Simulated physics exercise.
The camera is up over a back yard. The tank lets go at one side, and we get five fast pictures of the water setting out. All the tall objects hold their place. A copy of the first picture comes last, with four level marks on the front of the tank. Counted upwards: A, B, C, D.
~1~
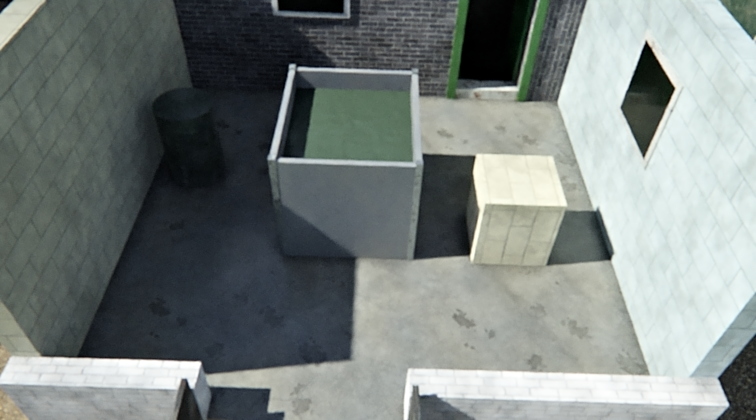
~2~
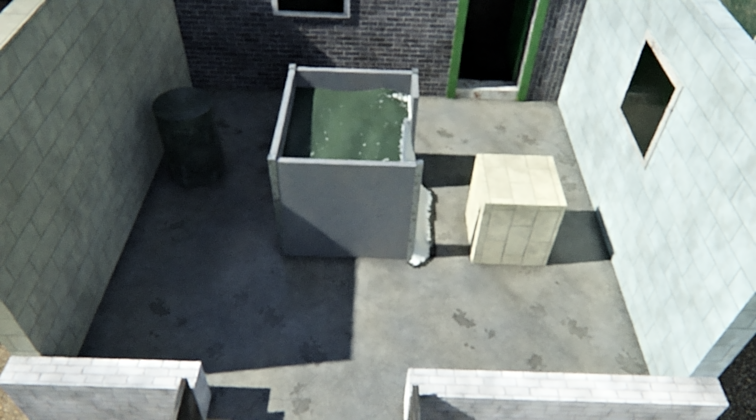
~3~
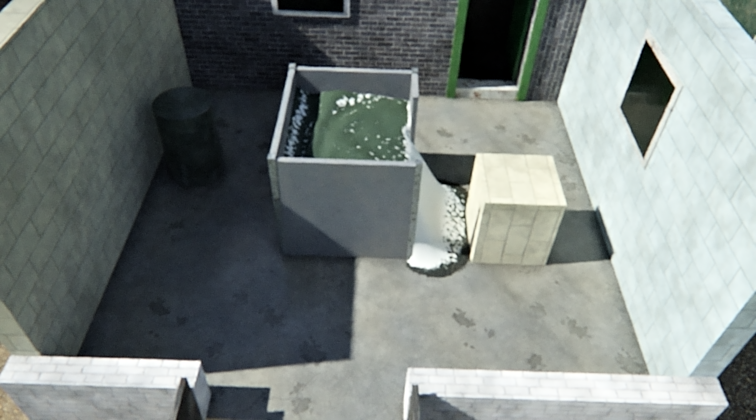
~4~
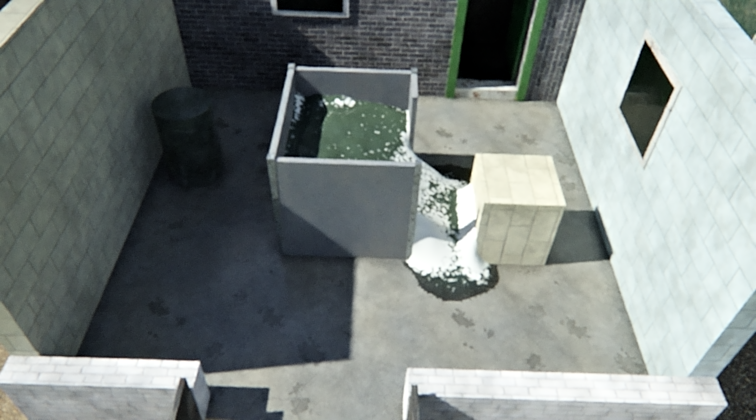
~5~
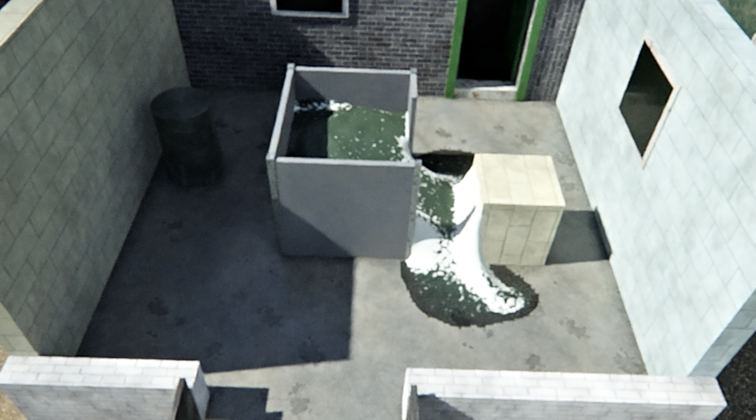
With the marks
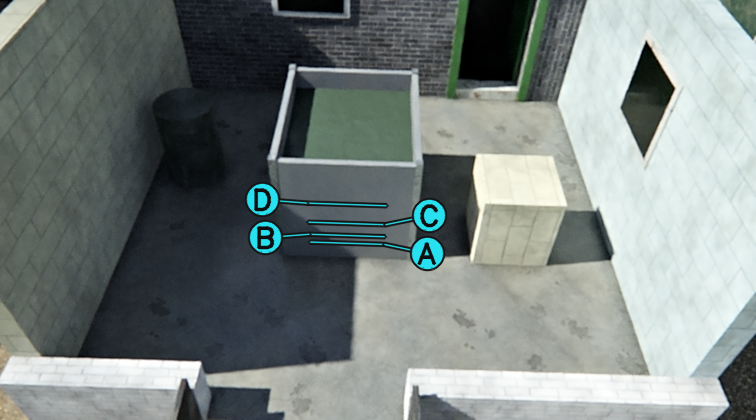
A grey, open-topped tank of green water stands in a walled back yard, seen from a fixed, raised view, with a pale block to its right, a dark barrel to its left and a green-framed doorway behind. Water begins still, then pours through the tank's right side, churning white. It strikes the pale block and spreads forward across the grey floor as the tank's level drops.
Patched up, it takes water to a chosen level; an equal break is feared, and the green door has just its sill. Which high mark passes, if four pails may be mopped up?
Go for D.
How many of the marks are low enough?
All four.
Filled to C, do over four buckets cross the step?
No, not at all.
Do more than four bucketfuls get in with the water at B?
No, that is safe.
In cyan, A at (347, 243); B at (347, 235); C at (346, 223); D at (346, 204); from the bottom up A, B, C, D.
For level A, nothing gets over.
For level B, nothing gets over.
For level C, a splash gets over, under a bucket.
For level D, a bucket or two gets in.
